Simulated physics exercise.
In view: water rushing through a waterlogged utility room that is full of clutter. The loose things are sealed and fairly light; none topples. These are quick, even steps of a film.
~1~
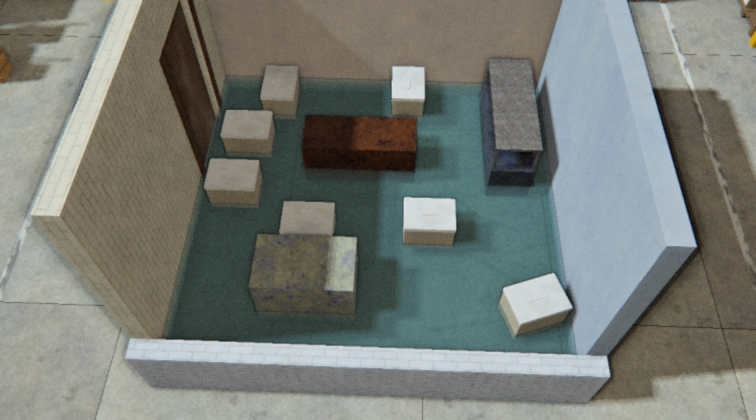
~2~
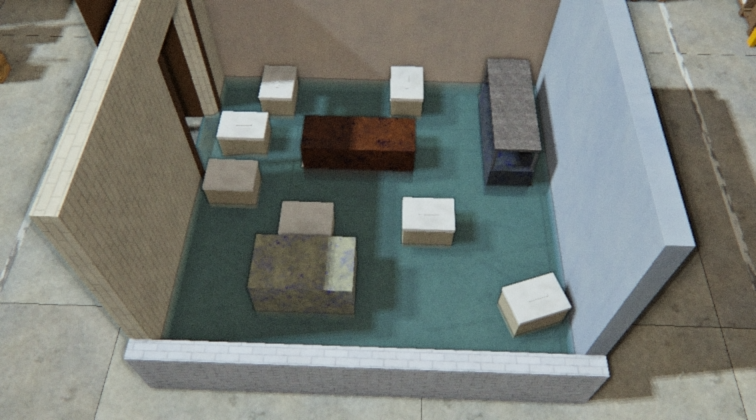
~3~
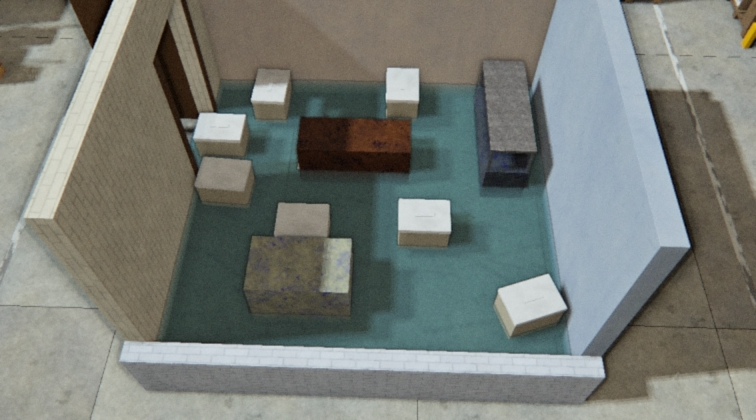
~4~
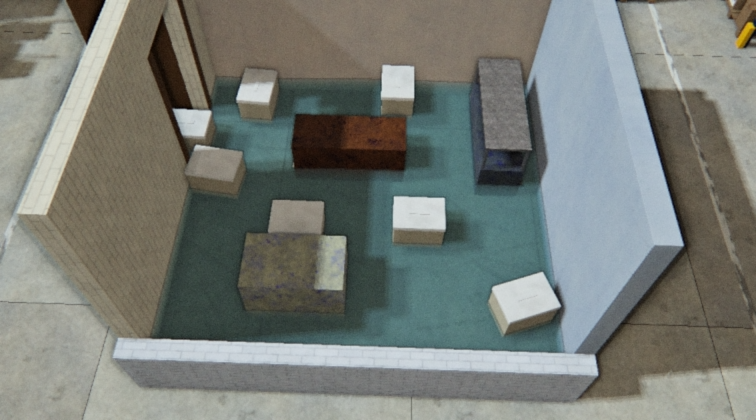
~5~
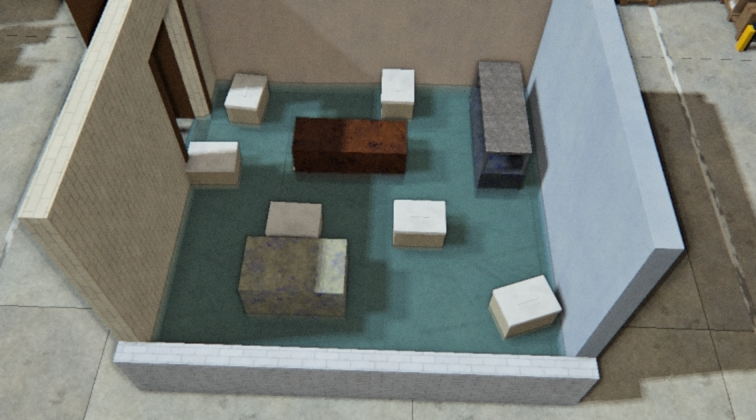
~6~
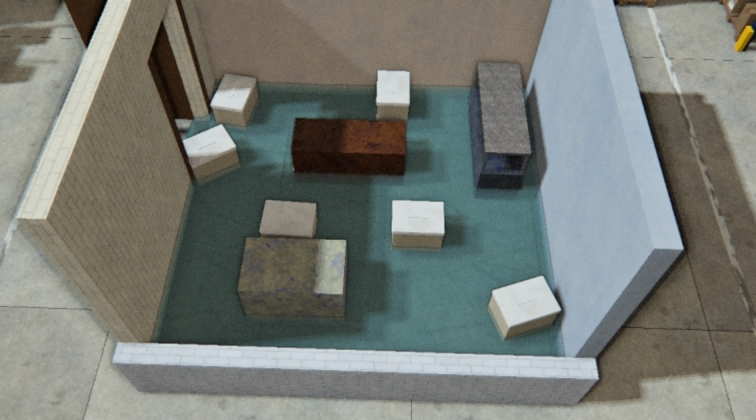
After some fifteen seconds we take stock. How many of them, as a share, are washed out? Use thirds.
Share: Two thirds or more.
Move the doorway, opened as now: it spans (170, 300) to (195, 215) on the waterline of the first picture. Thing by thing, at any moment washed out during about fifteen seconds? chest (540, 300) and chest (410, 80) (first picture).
As listed: No, still in.
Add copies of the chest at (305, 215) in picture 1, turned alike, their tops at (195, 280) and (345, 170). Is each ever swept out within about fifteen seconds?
In that order: Gone, washed out.
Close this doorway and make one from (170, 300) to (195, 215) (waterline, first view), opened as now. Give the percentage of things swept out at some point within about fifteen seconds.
I make it 70 per cent.
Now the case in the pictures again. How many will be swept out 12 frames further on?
That makes 3.
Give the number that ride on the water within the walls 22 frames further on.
I count 3.
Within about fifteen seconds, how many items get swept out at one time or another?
I count 5.
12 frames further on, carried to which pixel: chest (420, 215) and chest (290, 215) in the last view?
Near (362, 192) and (213, 161).
A moment on, 2 of 7 are out; 5 afloat.
Next, 3 of 7 are out; 4 afloat.
Later, 4 of 7 are out; 3 afloat.
In the end, 5 of 7 are out; 2 afloat.
